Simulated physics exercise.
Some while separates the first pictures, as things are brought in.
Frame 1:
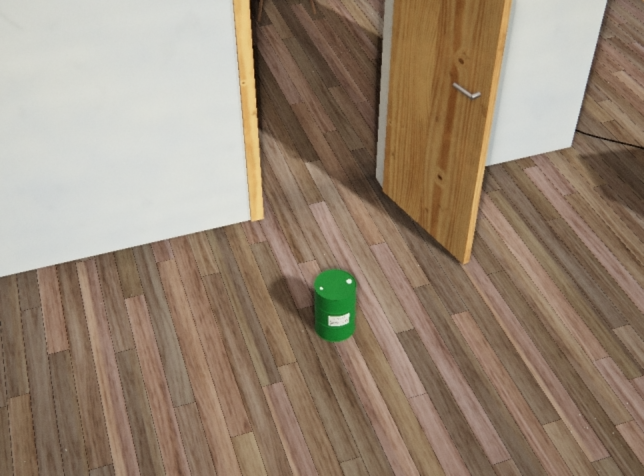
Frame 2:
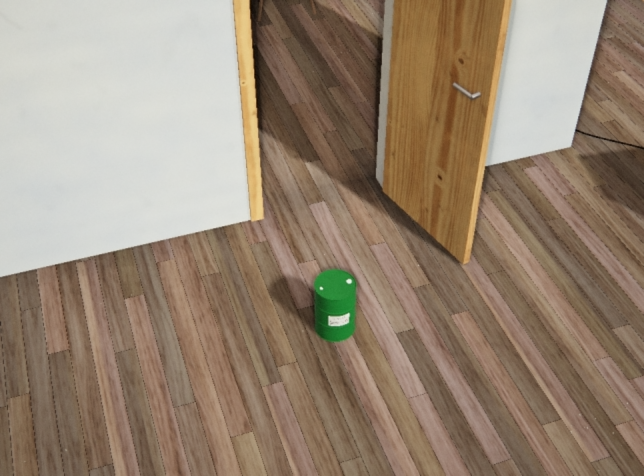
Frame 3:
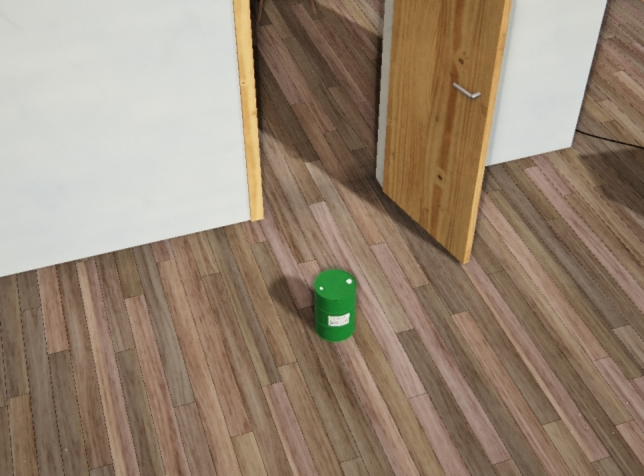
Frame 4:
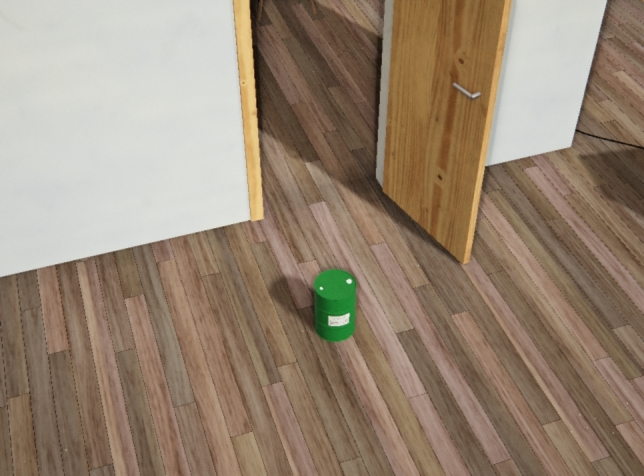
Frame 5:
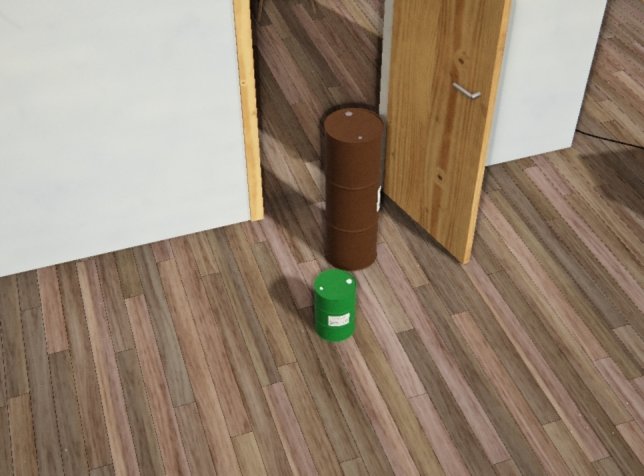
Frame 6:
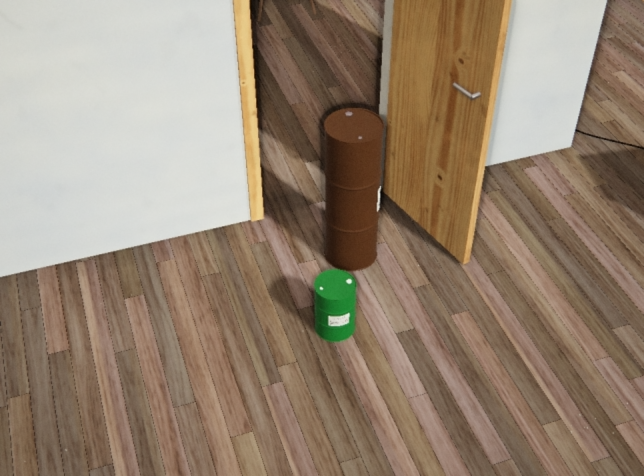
A wooden door stood wide open and still, with a small green canister on the wood floor in front of the doorway; later a tall brown drum appeared just behind it, and nothing else changed.
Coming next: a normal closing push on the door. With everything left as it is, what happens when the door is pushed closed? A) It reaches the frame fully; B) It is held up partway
The answer is B.
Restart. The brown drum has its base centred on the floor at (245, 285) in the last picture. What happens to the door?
The door goes all the way after that.
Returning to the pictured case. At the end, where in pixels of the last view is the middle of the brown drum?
In the last picture, near pixel (340, 192).
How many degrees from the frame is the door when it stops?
Angle: About 60°.
Then, 0.60 s later than the last frame, door 89° open.
Then, 0.90 s later than the last frame, door 73° open.
Then, 1.20 s later than the last frame, door 61° open; brown drum moved a little near (343, 192).
When it is over, door 59° open; both as before. End places, in pixels of the last picture, brown drum near (340, 192).
